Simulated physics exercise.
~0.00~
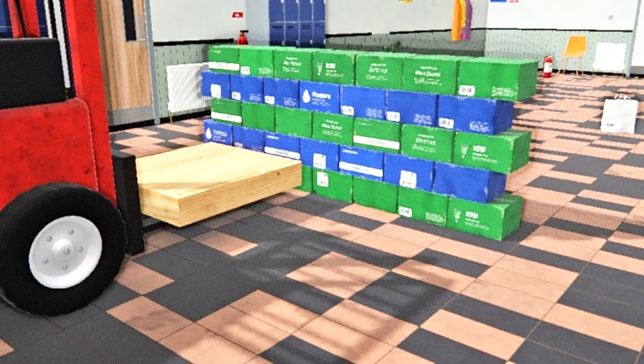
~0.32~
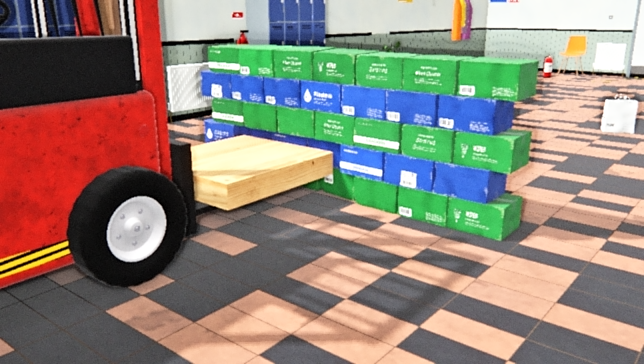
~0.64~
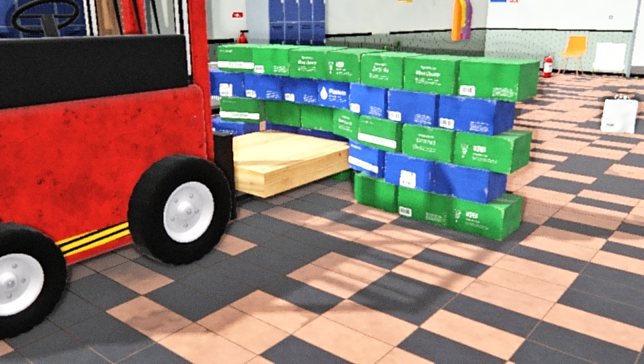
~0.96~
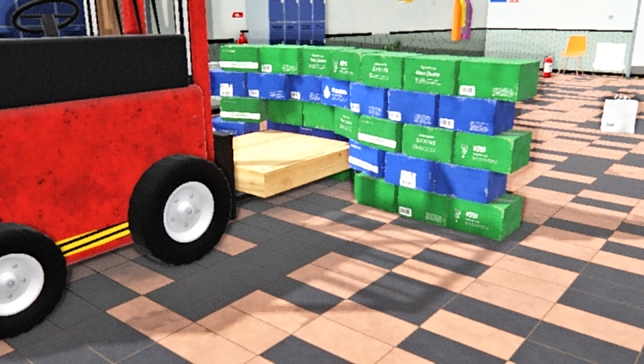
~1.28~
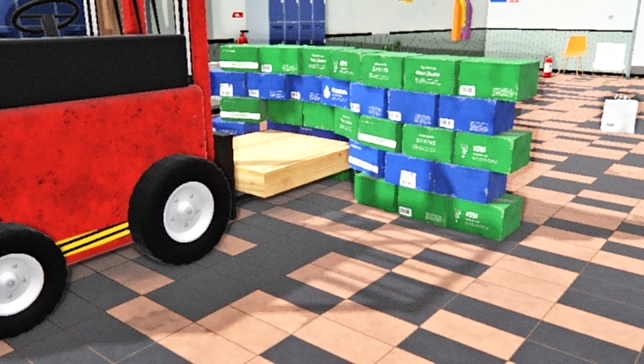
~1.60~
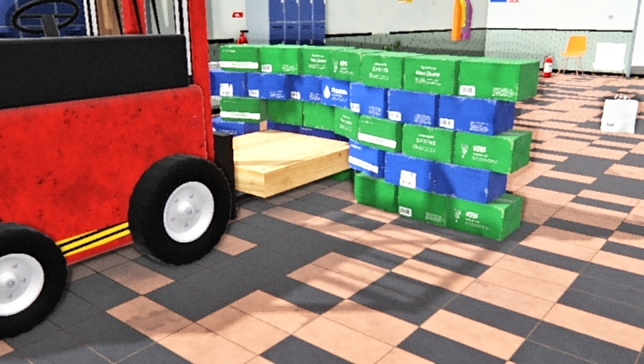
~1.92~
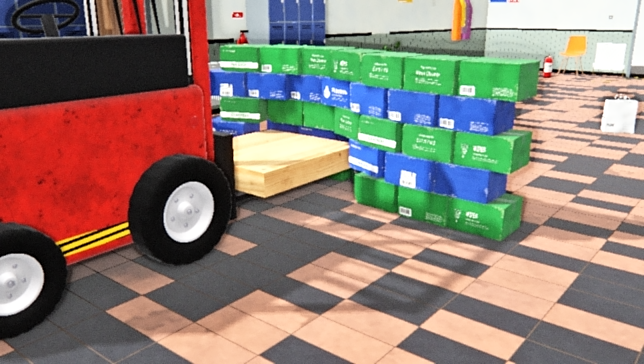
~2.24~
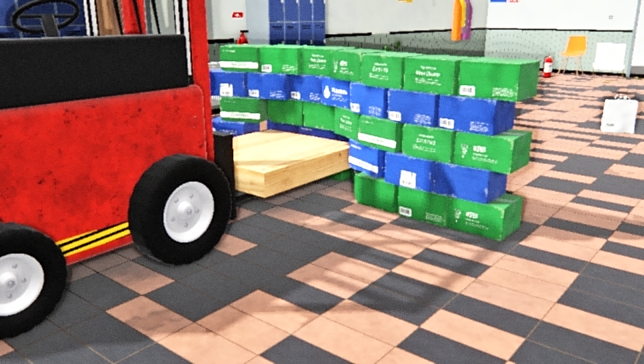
In a tiled hall, a red lift truck pushes a crated load into stacked green and blue cartons, stopping with the wall still standing.
